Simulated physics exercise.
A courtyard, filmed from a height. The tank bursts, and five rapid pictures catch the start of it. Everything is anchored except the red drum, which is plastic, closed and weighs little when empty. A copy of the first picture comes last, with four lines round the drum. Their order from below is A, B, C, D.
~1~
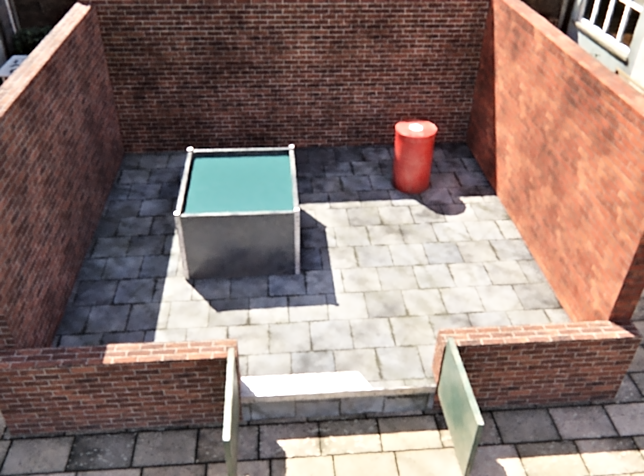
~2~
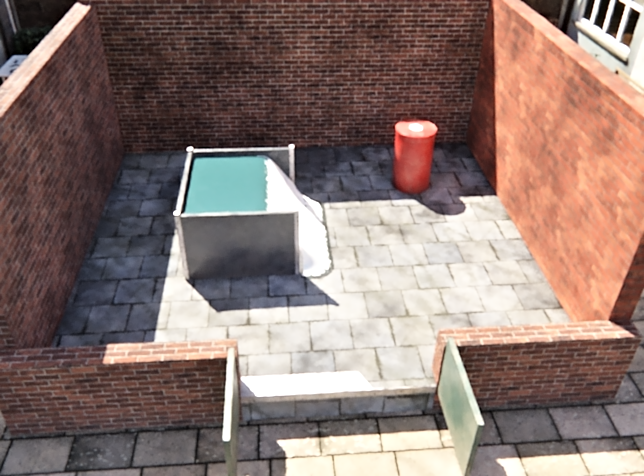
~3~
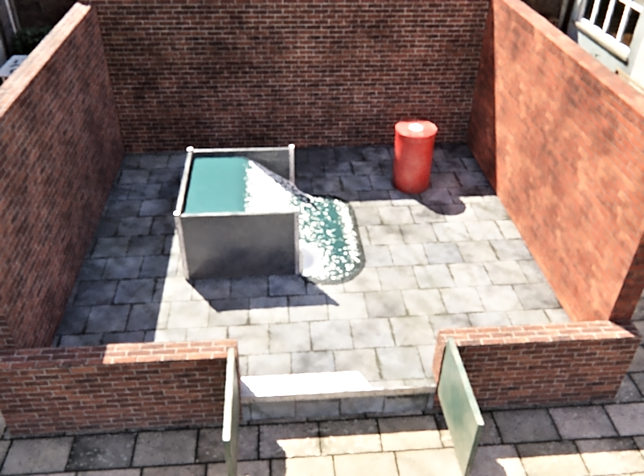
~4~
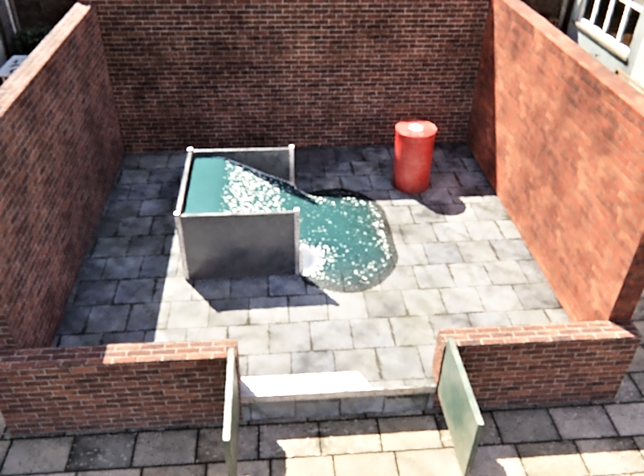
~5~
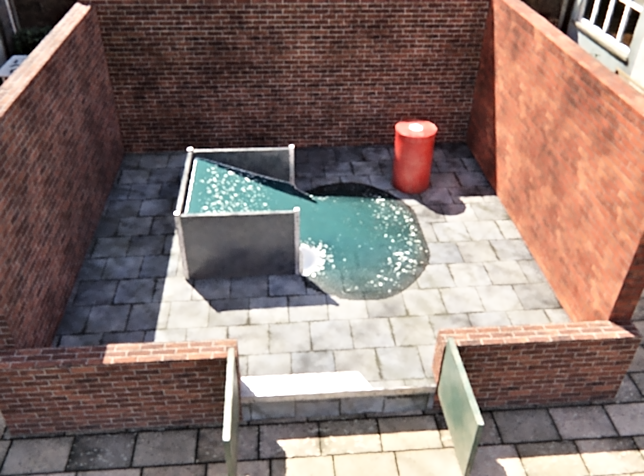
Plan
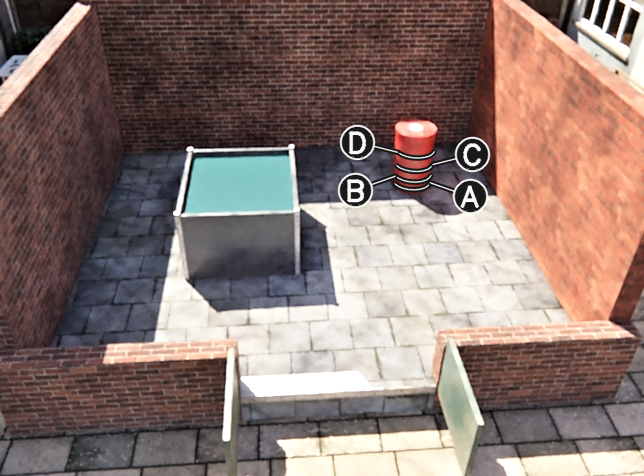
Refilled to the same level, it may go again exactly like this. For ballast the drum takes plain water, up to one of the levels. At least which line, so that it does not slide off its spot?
C will do.
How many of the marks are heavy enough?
Two of them.
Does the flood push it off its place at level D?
No, that is safe.
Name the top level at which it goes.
That is level B.
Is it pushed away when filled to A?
Yes.
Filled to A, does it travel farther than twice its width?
Yes, it does.
On the marked copy, A at (415, 189); B at (415, 182); C at (417, 171); D at (418, 158); from the bottom up A, B, C, D.
For level A, it is pushed about 4 times its own width away.
For level B, it is pushed about half its own width away.
For level C, it does not move.
For level D, it does not move.
